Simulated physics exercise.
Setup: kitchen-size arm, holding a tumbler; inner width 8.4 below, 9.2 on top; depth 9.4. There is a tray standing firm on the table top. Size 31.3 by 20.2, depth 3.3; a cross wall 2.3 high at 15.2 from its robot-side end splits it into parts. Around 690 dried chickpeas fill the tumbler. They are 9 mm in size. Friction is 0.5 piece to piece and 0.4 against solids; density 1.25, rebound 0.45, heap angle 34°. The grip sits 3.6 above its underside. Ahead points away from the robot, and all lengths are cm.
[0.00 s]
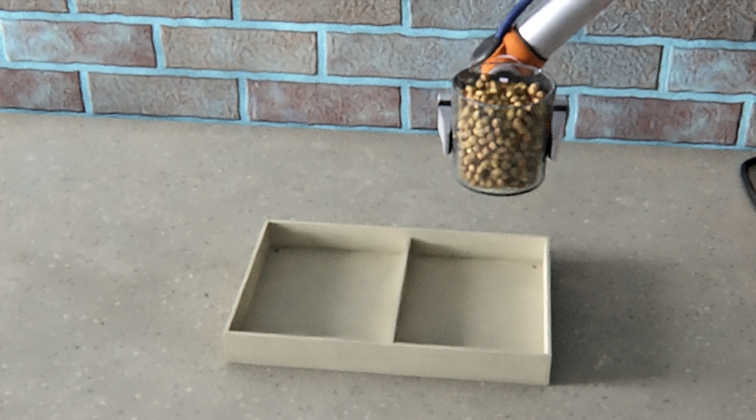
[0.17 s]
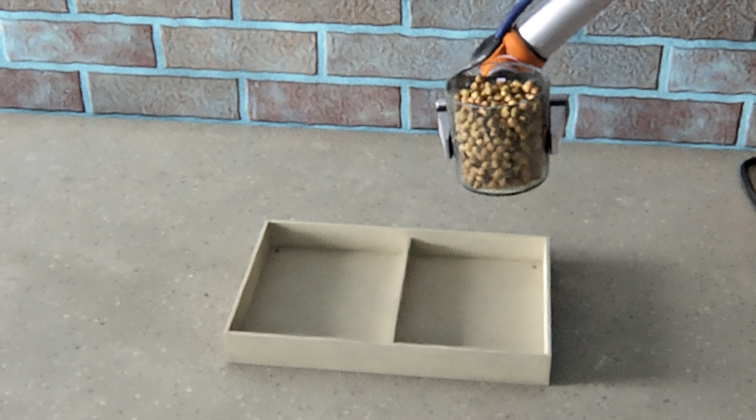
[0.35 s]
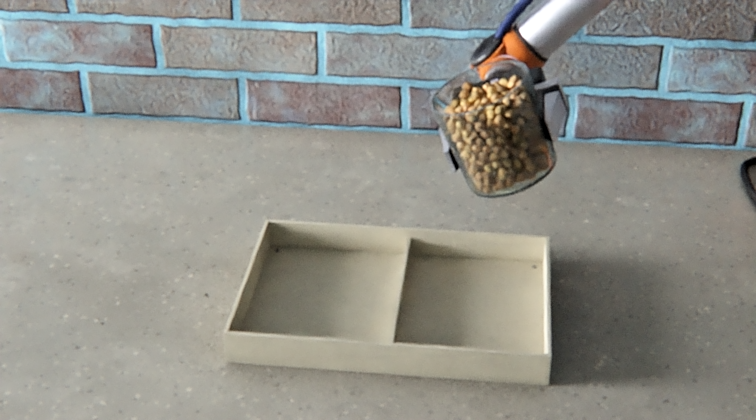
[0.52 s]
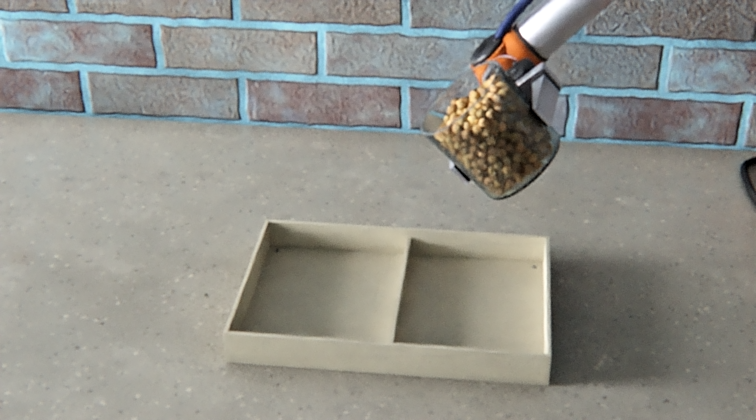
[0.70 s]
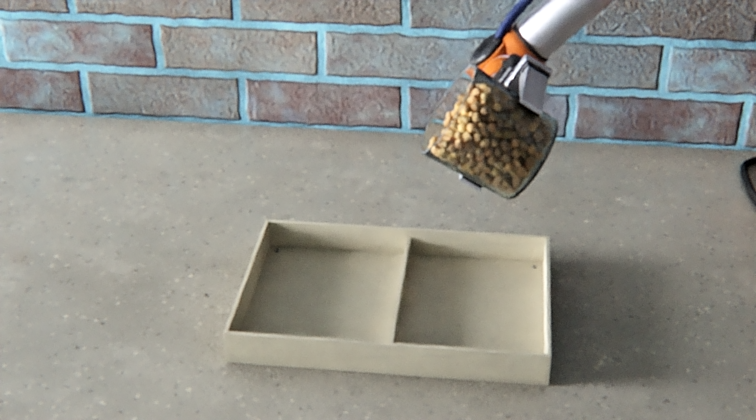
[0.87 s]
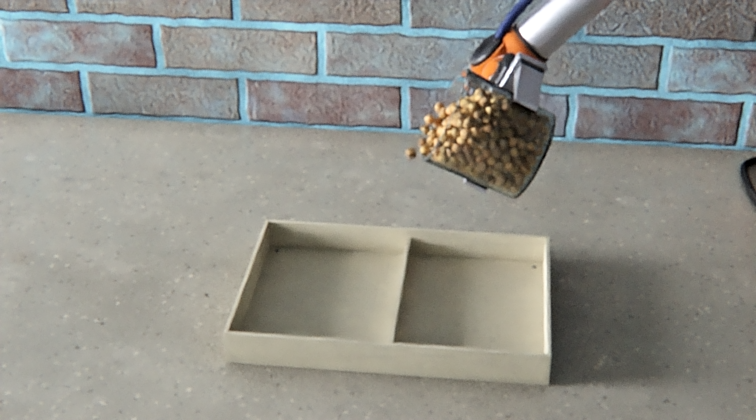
A robot arm held a clear tumbler full of dried chickpeas above a divided beige tray, then tilted it steadily to the left until the chickpeas shifted to its mouth and one came out.
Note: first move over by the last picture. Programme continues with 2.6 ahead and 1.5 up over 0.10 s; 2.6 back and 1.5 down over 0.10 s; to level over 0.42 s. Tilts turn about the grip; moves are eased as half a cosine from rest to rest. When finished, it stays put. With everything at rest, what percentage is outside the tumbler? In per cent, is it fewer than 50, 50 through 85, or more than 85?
Fewer than 50 per cent.
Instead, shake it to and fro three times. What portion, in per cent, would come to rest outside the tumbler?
It would then be around 55 per cent.
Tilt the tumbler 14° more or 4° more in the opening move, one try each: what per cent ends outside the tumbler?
Some 55 and 40 per cent.
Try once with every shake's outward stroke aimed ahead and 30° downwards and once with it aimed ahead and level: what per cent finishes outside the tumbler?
First try some 15 %, second try some 25 %.
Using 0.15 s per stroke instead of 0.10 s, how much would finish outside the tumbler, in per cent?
Estimate: Near 15 per cent.
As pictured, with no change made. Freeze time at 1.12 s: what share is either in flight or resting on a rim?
It amounts to roughly 26 in a hundred.
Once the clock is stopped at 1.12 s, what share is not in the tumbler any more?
Some 25 per cent.
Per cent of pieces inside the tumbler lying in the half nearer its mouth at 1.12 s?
Close to 55 in a hundred.
By 1.12 s, tilted 63° forward, highest piece 24 above the table; 505 in the tumbler, 6 in the far-side part, 183 in flight or on a rim.
By 1.37 s, tilted 13° forward, highest piece 27 above the table; 474 in the tumbler, 201 in the far-side part, 13 in the robot-side part, 1 on the table or floor, 5 in flight or on a rim.
By 1.69 s, level, highest piece 26 above the table; 474 in the tumbler, 204 in the far-side part, 15 in the robot-side part, 1 on the table or floor.
By 2.74 s, level, highest piece 26 above the table; 474 in the tumbler, 204 in the far-side part, 15 in the robot-side part, 1 on the table or floor.
Final count, 474 in the tumbler, 204 in the far-side part, 15 in the robot-side part, 1 on the table or floor. That is 32 % outside the tumbler.
